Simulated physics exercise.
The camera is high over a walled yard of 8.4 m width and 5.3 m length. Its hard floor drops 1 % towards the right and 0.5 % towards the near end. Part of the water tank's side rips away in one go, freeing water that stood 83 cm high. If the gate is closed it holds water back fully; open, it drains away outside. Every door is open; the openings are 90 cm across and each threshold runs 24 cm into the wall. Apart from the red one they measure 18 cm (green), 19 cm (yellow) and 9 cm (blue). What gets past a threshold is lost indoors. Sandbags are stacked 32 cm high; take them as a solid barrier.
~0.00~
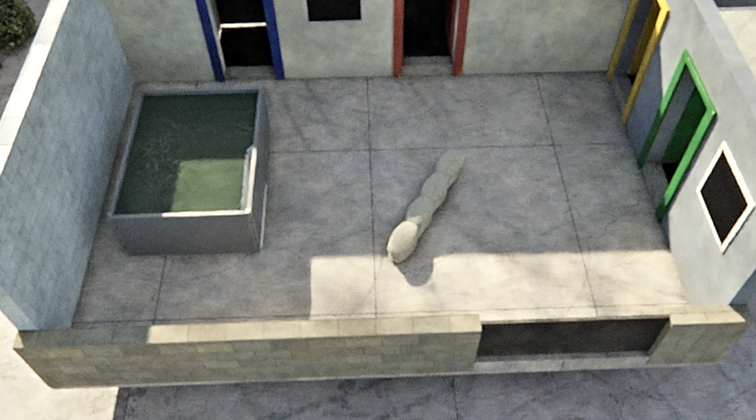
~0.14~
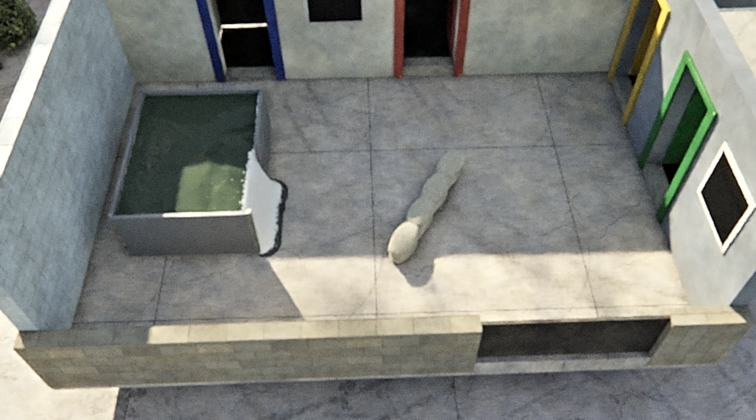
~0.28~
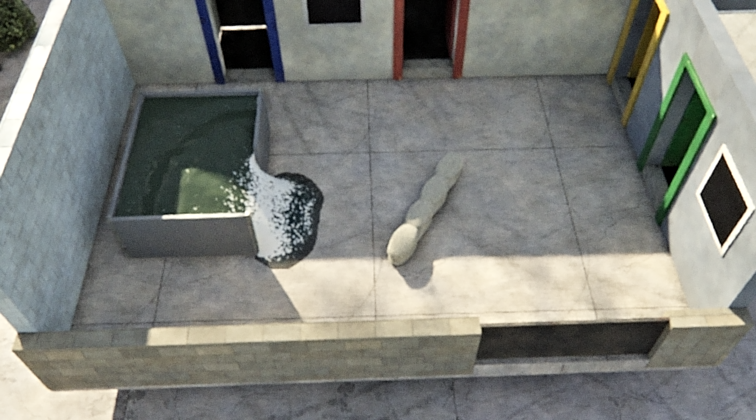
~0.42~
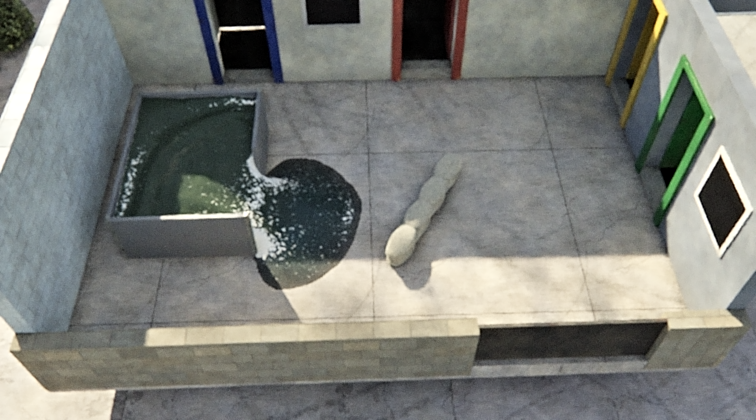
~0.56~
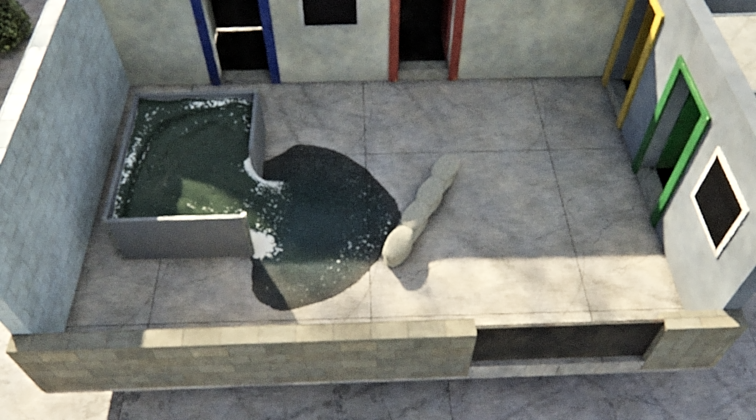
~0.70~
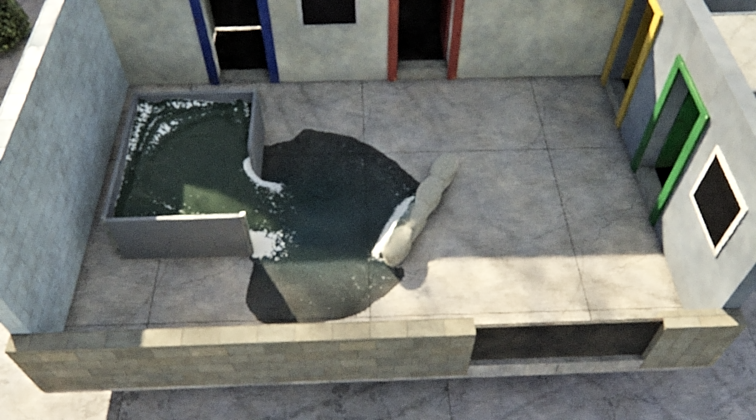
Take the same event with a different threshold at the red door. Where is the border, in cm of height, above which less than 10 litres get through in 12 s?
It would have to be roughly 25 cm high.
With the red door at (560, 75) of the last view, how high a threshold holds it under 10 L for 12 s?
Roughly 18 cm.
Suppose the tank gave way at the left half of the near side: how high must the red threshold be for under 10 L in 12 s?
Then roughly 9.0 cm.
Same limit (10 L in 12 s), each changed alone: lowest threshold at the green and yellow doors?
About 21 cm at green and 24 cm at yellow.
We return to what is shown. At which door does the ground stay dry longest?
The blue one.
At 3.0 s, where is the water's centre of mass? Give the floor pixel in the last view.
Around (351, 198).
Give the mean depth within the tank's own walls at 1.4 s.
Roughly 53 cm on average.
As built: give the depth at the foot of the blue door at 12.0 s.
About 8.5 cm.
After 1.4 s water covers 35 % of the floor, deepest (48 cm) near (384, 250); it has not reached the red door.
After 3.0 s water covers 60 % of the floor, deepest (32 cm) near (384, 250); 27 cm at the red door, 12 litres in over its 22 cm threshold.
After 12.0 s water covers 95 % of the floor, deepest (17 cm) near (687, 342); 8 cm at the red door, 25 litres in over its 22 cm threshold.
At the red door as built, the water arrived by 1.9 s and peaked near 28 cm at 2.6 s.
Run again over the same 12 s with other heights there, 32 litres in over 21 cm, 1 litre over 29 cm. The limit of 10 litres is kept from about 25 cm up.
